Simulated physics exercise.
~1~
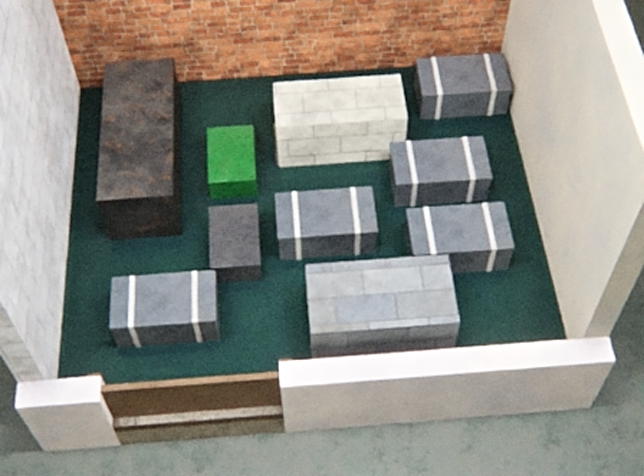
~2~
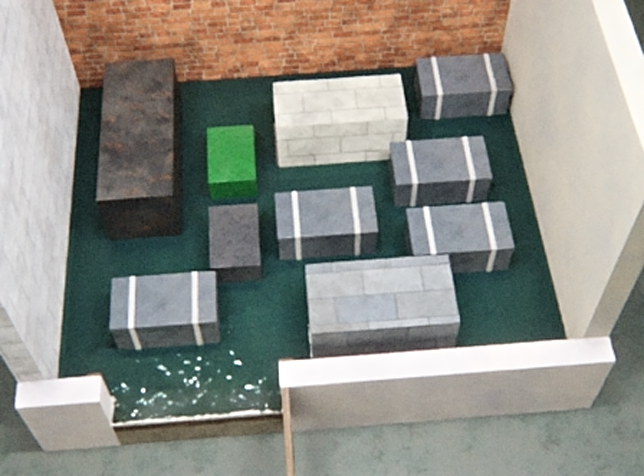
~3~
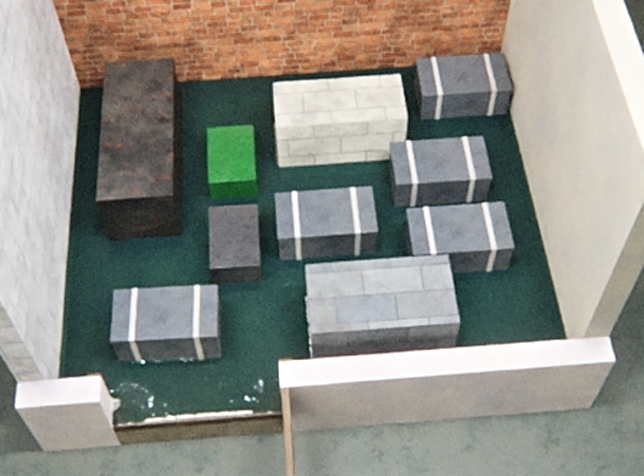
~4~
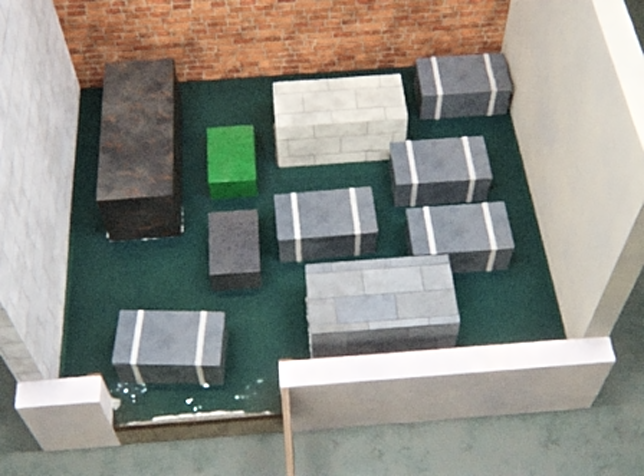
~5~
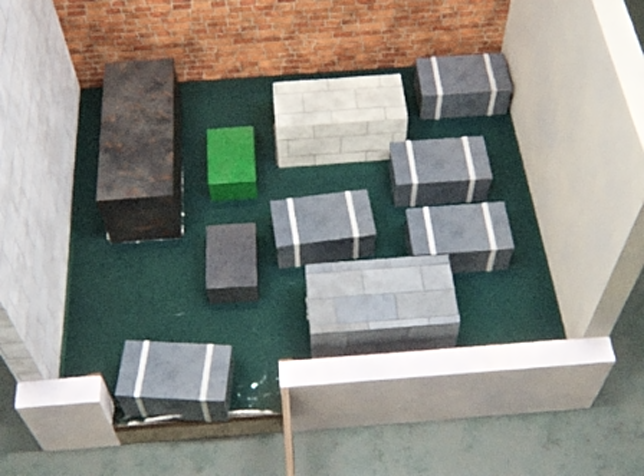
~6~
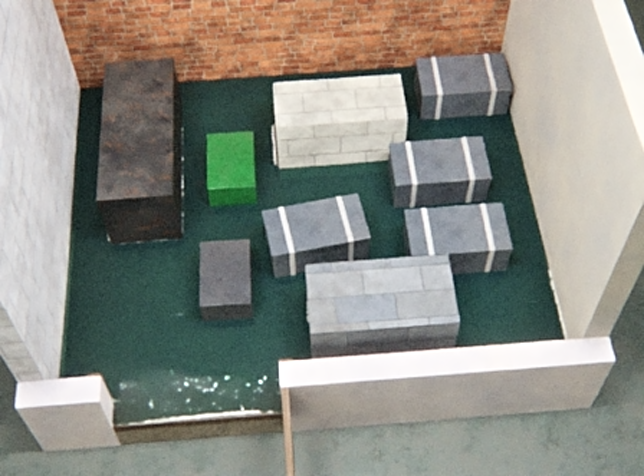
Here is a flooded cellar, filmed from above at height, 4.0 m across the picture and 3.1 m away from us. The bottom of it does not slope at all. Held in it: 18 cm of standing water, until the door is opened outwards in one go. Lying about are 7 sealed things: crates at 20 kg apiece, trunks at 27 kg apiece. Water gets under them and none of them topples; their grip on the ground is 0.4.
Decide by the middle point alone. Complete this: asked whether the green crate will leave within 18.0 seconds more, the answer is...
The answer is yes.
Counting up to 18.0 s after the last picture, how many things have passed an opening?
It comes to 4.
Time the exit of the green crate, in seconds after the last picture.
Roughly 4.5 s, I'd say.
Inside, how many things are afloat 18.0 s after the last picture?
0.
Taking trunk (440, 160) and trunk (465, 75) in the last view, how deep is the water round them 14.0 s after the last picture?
First roughly 7 cm, second roughly 7 cm.
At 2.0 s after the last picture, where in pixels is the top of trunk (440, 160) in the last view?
(407, 177), roughly.
Then, 2.0 s after the last picture the green crate is near (211, 226), 0.7 m from its start, afloat; 2 of 7 are out; 5 afloat.
Then, 7.0 s after the last picture the green crate has gone out; 4 of 7 are out; 3 afloat.
Then, 14.0 s after the last picture the green crate has gone out; 4 of 7 are out; 0 afloat.
Then, 18.0 s after the last picture the green crate has gone out; 4 of 7 are out; 0 afloat.
